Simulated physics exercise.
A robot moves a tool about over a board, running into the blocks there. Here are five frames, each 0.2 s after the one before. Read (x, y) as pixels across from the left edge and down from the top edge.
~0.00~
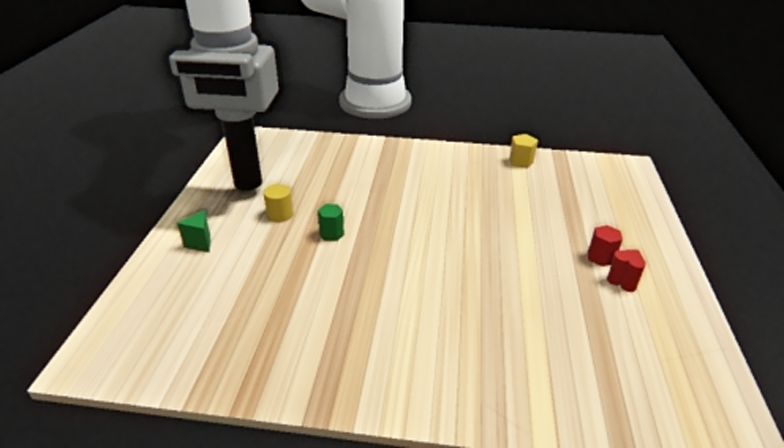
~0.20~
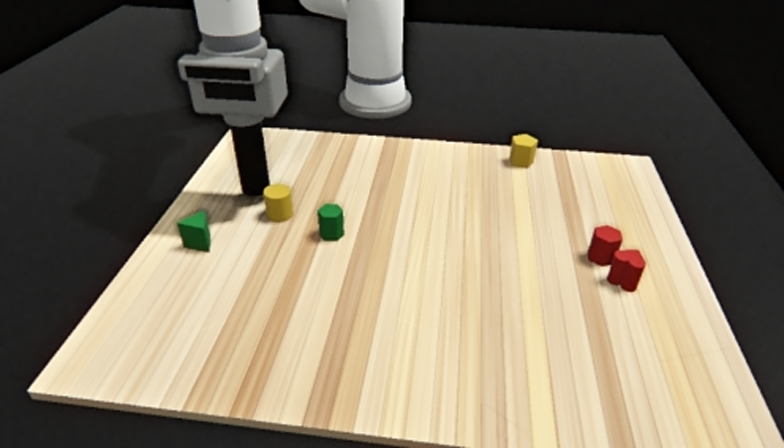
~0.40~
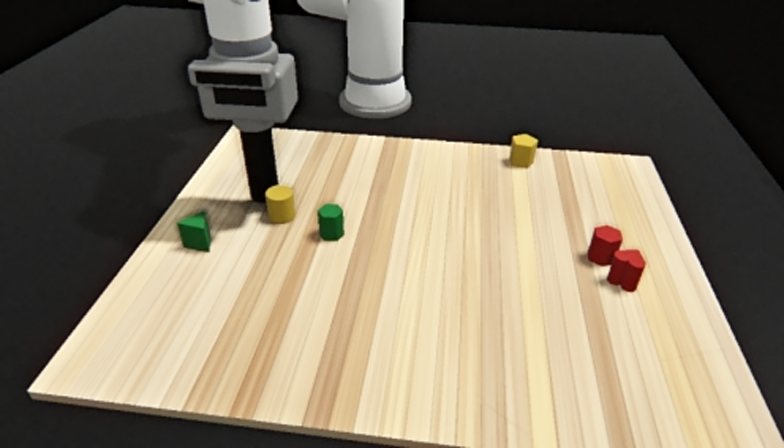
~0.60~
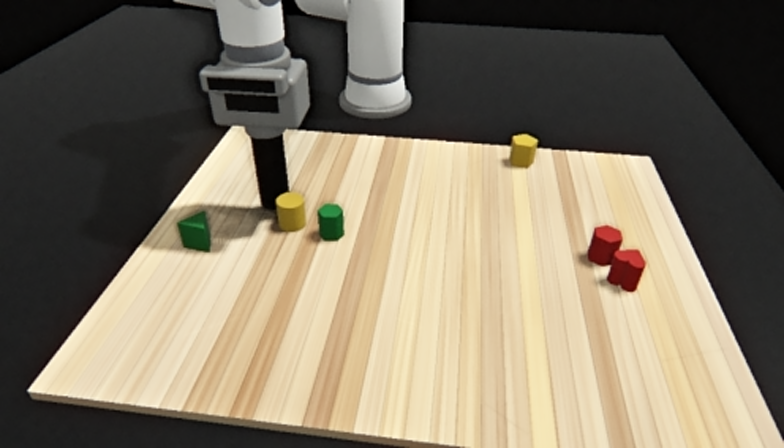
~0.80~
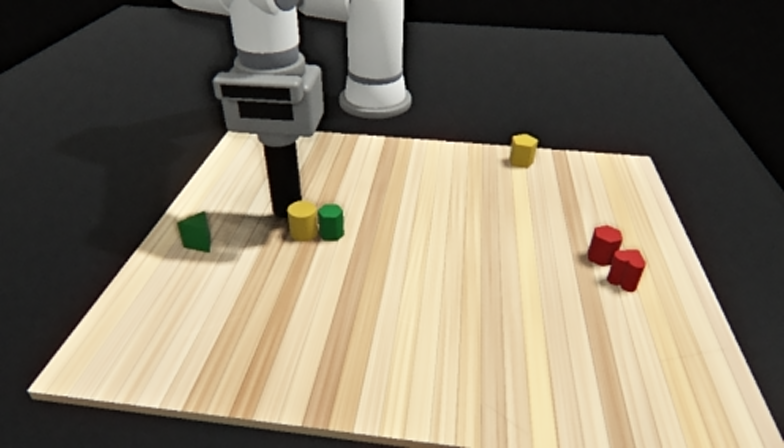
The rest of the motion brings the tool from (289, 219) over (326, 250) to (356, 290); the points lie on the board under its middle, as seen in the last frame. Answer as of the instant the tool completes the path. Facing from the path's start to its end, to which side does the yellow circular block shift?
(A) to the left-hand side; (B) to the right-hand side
The correct letter is B.
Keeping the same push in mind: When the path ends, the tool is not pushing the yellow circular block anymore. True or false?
My answer: False.
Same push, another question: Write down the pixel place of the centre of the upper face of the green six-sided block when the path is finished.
It comes to (349, 214).
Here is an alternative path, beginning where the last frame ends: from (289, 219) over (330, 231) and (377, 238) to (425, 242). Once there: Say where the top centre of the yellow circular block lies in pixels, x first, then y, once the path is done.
(322, 225)
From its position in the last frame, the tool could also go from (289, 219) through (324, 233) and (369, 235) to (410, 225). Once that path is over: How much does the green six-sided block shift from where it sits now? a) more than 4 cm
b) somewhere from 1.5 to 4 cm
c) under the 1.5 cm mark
My answer is option a.
On the path given first. One third of the way, tool (312, 229); yellow circular block (325, 231); green six-sided block (339, 212), turned 45° anticlockwise.
Two thirds of the way, tool (339, 252); yellow circular block (348, 257); green six-sided block (349, 214), turned 85° anticlockwise.
At the end, tool (356, 280); yellow circular block (363, 288); green six-sided block (349, 214), turned 85° anticlockwise.
